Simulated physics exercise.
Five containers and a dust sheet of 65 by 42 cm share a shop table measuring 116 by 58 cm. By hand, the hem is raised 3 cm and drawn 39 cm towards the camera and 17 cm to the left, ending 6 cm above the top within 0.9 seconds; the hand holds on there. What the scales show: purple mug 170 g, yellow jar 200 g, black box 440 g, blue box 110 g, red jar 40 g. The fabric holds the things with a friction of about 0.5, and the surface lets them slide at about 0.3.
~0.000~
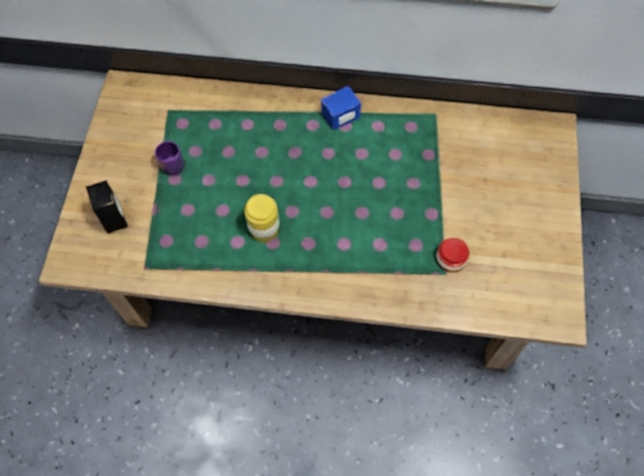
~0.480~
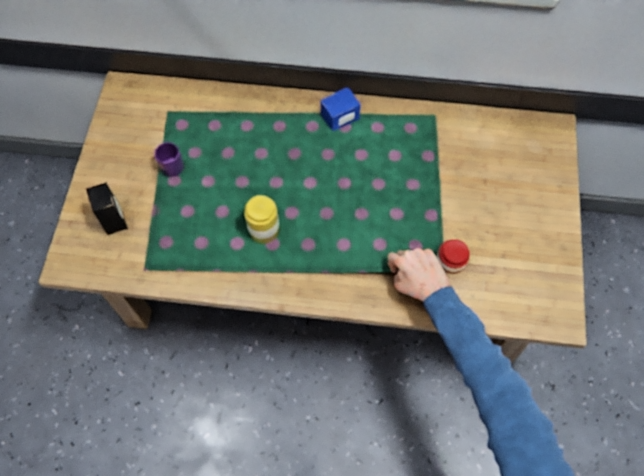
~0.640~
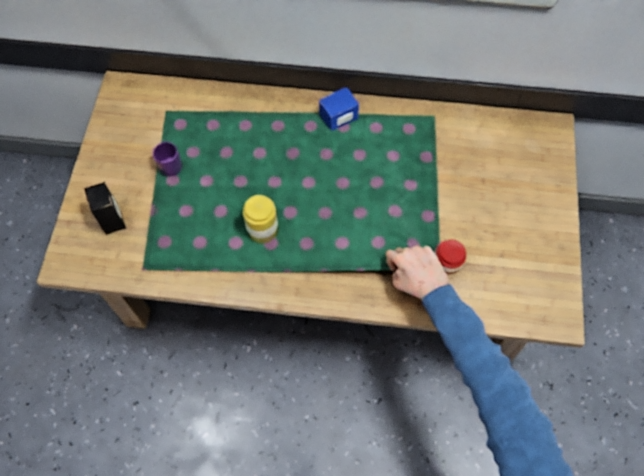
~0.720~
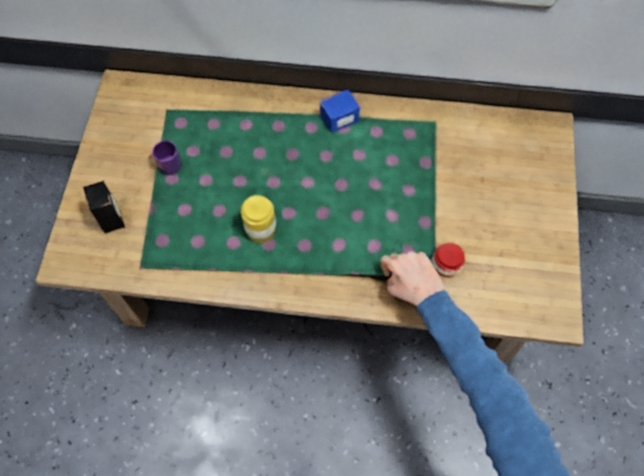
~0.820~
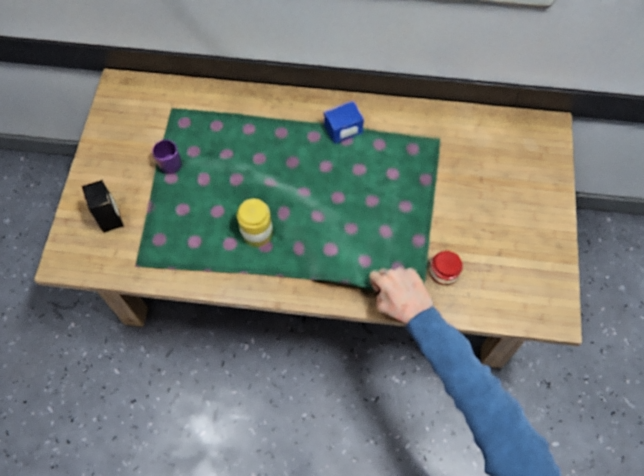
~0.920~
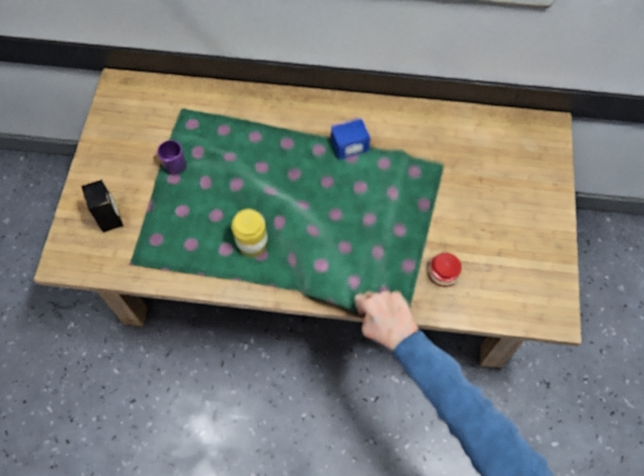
On a wooden table, a hand gripped the front edge of a spotted green cloth and dragged it leftward and toward the front, wrinkling and twisting it as the yellow-lidded jar and blue box shifted slightly.
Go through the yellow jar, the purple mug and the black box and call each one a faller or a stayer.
Yellow jar: Faller. Purple mug: Stayer. Black box: Stayer.
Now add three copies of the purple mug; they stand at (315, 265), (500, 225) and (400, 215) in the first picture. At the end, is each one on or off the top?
First leaves the top, second keeps its place, third leaves the top.
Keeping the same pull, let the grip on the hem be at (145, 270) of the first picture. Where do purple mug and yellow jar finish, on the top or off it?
Lab note: Purple mug is gone from the top, yellow jar is gone from the top.
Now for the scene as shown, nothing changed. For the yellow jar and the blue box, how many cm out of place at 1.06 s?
For the yellow jar it's around 10 cm, and for the blue box around 20 cm.
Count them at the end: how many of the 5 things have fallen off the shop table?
All told, 1.
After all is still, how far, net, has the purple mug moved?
Net displacement - purple mug 30 cm.
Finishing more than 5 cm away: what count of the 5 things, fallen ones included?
That comes to 4 of the things.
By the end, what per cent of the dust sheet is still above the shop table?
Roughly 30% of it.
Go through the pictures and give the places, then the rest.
The first frame shows yellow jar (260, 206); purple mug (167, 151); black box (99, 194); dust sheet corners (144, 269) (168, 110) (436, 114) (446, 275).
The second frame shows dust sheet corners (144, 270) (168, 111); grip (396, 272).
The third frame shows dust sheet corners (142, 270) (166, 111); grip (394, 269).
The fourth frame shows red jar (451, 254); blue box (340, 104); dust sheet corners (140, 268) (167, 109); grip (389, 275).
The fifth frame shows red jar (448, 262); yellow jar (253, 211); blue box (344, 115); dust sheet corners (135, 266) (172, 108); grip (378, 291).
The sixth frame shows yellow jar (248, 222); purple mug (169, 150); black box (95, 194); dust sheet corners (130, 265) (182, 108) (445, 164); grip (364, 313).
After 1.1 s, 90 % of the dust sheet is still over the top; yellow jar 9 cm off its start, purple mug 5 cm off its start, blue box 19 cm off its start.
After 1.2 s, 75 % of the dust sheet is still over the top; yellow jar 17 cm off its start, purple mug 11 cm off its start, blue box 32 cm off its start.
After 1.4 s, 60 % of the dust sheet is still over the top; yellow jar 22 cm off its start at (215, 302), purple mug 16 cm off its start at (217, 184), blue box 41 cm off its start at (391, 253).
After 1.5 s, 40 % of the dust sheet is still over the top; yellow jar over the edge, purple mug 22 cm off its start, blue box 47 cm off its start.
After 3.1 s, 30 % of the dust sheet is still over the top; yellow jar over the edge, purple mug 28 cm off its start at (217, 249), black box 0 cm off its start at (94, 193), blue box 51 cm off its start at (408, 295).
